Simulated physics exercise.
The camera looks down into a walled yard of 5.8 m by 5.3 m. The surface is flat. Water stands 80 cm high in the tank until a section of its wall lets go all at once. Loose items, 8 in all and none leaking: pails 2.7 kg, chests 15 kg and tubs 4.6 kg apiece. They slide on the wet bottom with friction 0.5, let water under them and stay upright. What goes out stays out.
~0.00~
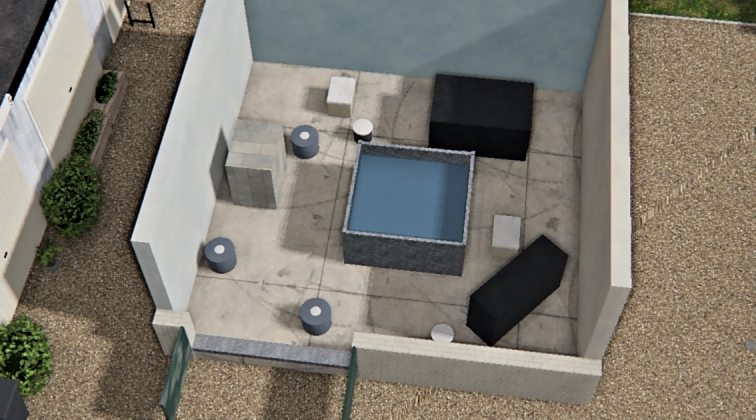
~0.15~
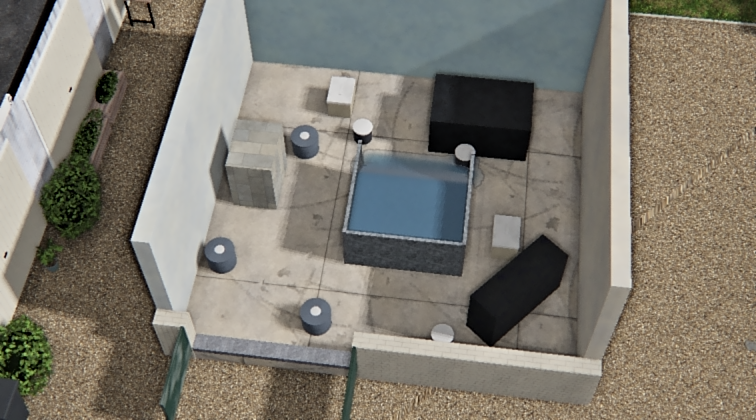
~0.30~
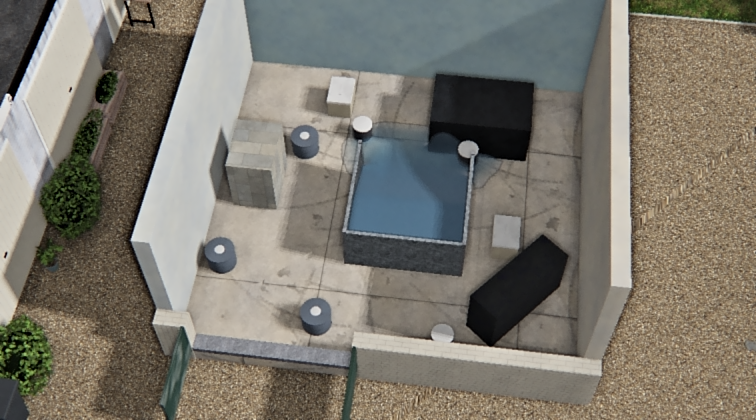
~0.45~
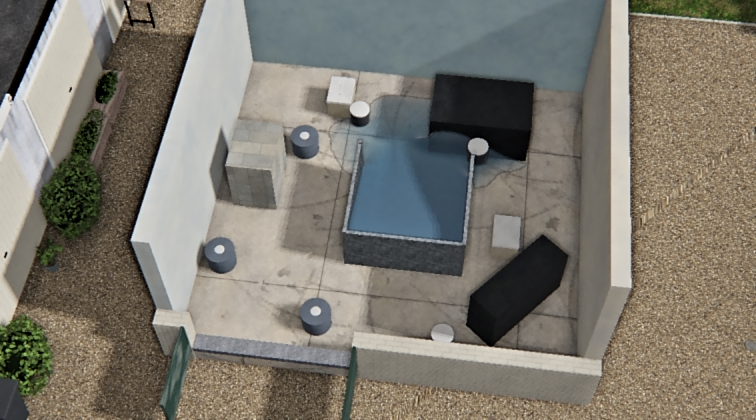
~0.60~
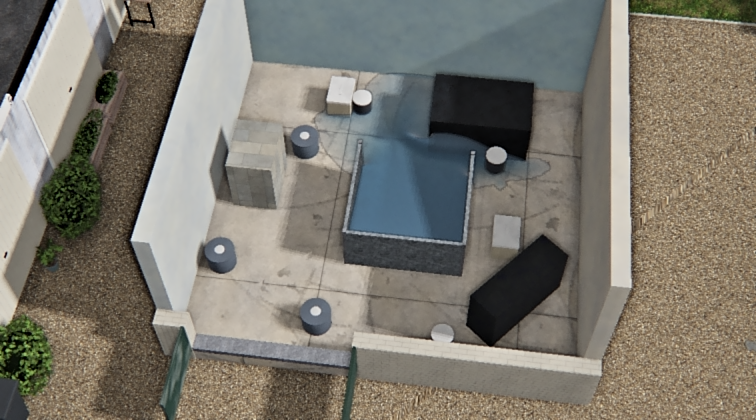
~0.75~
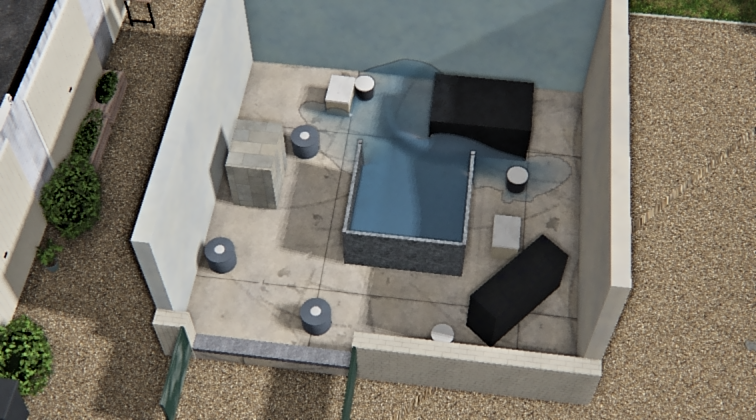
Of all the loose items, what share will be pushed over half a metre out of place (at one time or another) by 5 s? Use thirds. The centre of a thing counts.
That comes to at least two thirds.
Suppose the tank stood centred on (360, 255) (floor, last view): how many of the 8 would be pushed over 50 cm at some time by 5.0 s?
In that case 6 of them.
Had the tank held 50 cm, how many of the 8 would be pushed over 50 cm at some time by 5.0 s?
In that case 4 of them.
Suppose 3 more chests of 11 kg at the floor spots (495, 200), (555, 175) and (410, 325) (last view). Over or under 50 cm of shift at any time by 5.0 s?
In turn: Under, more, under.
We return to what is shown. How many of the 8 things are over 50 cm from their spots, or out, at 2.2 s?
I count 3.
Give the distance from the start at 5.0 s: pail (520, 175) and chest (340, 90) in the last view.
In that order: 250 cm, 100 cm.
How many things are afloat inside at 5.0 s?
7 of them.
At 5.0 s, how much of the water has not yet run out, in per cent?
About 98 per cent.
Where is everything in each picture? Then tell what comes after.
In the first frame, a pail at (363, 126) rests on the ground; a pail is out of sight; 2.7 m2 under water; 0 of 8 have shifted.
In the second frame, a pail at (363, 126) rests on the ground; a pail at (465, 152), on the bottom, 14 cm from its start; 3.8 m2 under water; 1 of 8 have shifted.
In the third frame, a pail at (362, 124), on the bottom, 6 cm from its start; a pail at (468, 149) floats, 15 cm from its start; water covers 4.8 m2; 2 of 8 have shifted.
In the fourth frame, a pail at (360, 109), on the bottom, 37 cm from its start; a pail at (478, 146) floats, 24 cm from its start; water covers 5.8 m2; 2 of 8 have shifted.
In the fifth frame, a pail at (362, 97), on the bottom, 61 cm from its start; a pail at (497, 155), afloat, 50 cm from its start; 7.0 m2 under water; 2 of 8 have shifted.
In the sixth frame, a pail at (364, 83), afloat, 90 cm from its start; a pail at (518, 175) rests on the ground, 90 cm from its start; 8.0 m2 under water; 2 of 8 have shifted.
After 1.1 s 2 of 8 are over 50 cm from their spots; 1 afloat.
After 2.2 s 3 of 8 are over 50 cm from their spots; 3 afloat.
After 3.5 s 4 of 8 are over 50 cm from their spots; 4 afloat.
After 5.0 s 6 of 8 are over 50 cm from their spots, and 6 have been at some point; 7 afloat.
